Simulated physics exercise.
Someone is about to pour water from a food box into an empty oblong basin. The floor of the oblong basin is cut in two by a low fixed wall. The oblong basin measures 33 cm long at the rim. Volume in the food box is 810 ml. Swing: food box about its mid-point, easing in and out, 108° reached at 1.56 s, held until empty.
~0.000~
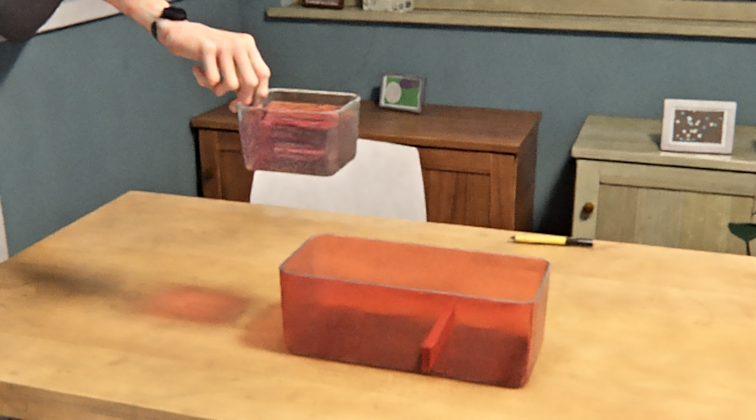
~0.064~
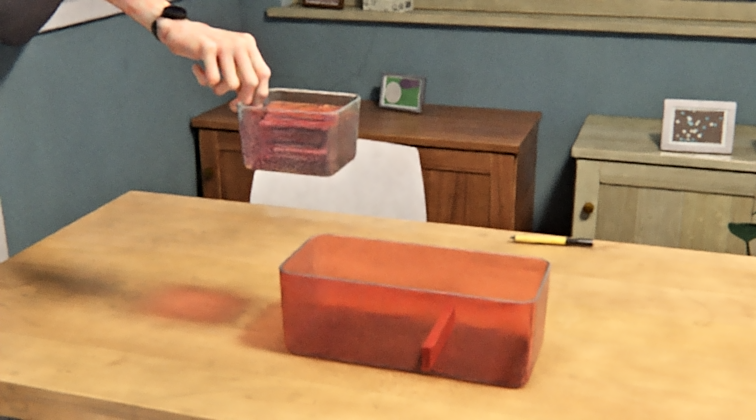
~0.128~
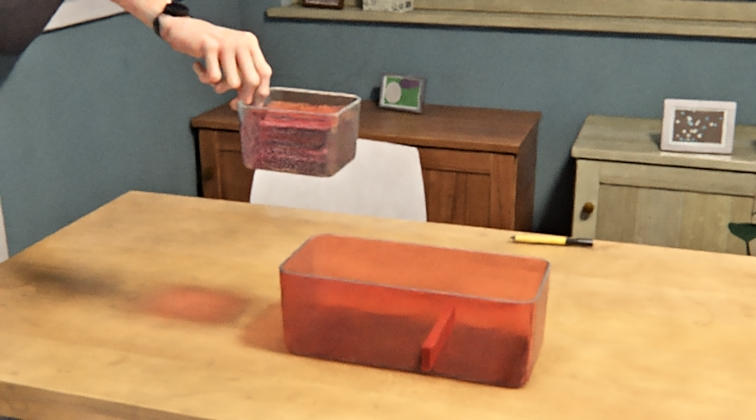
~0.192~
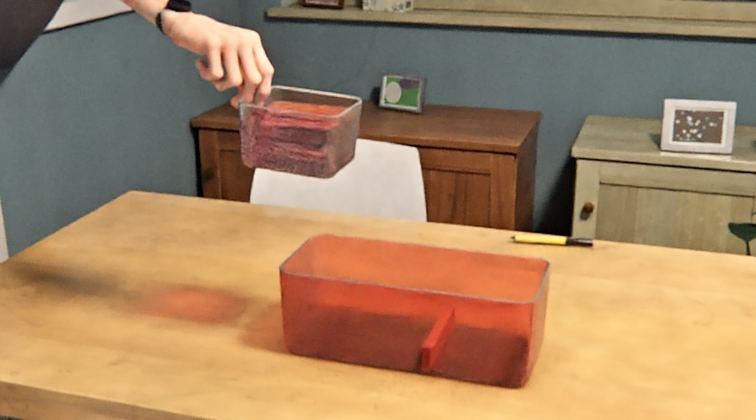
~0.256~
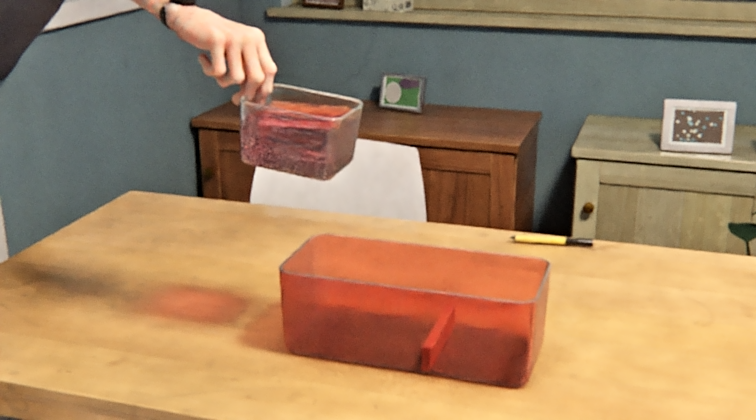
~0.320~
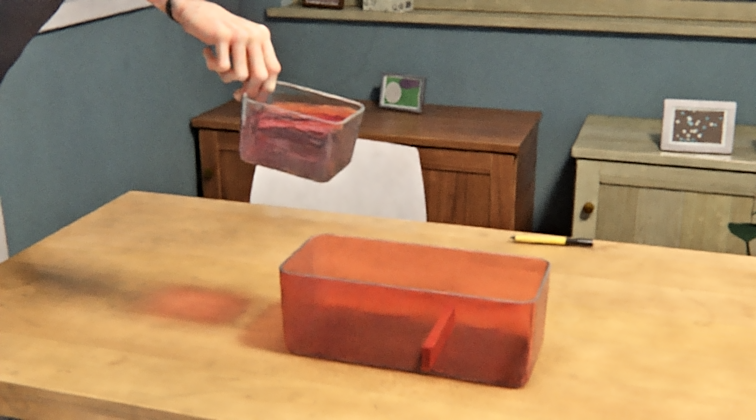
A hand holding a clear food box of reddish liquid above a wooden table, slowly tilting it slightly rightward near a red oblong basin.
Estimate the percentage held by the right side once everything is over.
I would say 16 per cent.
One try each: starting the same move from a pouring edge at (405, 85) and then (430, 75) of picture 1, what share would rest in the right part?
I'd expect close to 60 per cent and then close to 70 per cent.
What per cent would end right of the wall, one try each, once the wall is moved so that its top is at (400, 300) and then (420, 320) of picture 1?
The first gives near 65 per cent and the second near 45 per cent.
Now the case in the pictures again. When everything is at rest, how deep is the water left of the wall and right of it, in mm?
Some 26 mm on the left and some 8 mm on the right.
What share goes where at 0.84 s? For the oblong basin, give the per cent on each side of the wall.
Left: Around 14. Right: Around 0.
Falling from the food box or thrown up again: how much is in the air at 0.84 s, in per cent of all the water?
My guess is roughly 28 %.
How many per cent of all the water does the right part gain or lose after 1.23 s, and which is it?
The right part gains close to 10 per cent.
By 0.84 s the tilt is 61° and 58 per cent is still to pour, 13 is left of the wall and 0 right of it.
By 1.23 s the tilt is 96° and 11 per cent is still to pour, 74 is left of the wall and 6 right of it.
By 1.62 s the tilt is 108° and 0 per cent is still to pour, 83 is left of the wall and 15 right of it.
By 2.06 s the tilt is 108° and 0 per cent is still to pour, 83 is left of the wall and 16 right of it.
At rest 83 per cent lies left of the wall, 16 right of it and 1 outside.
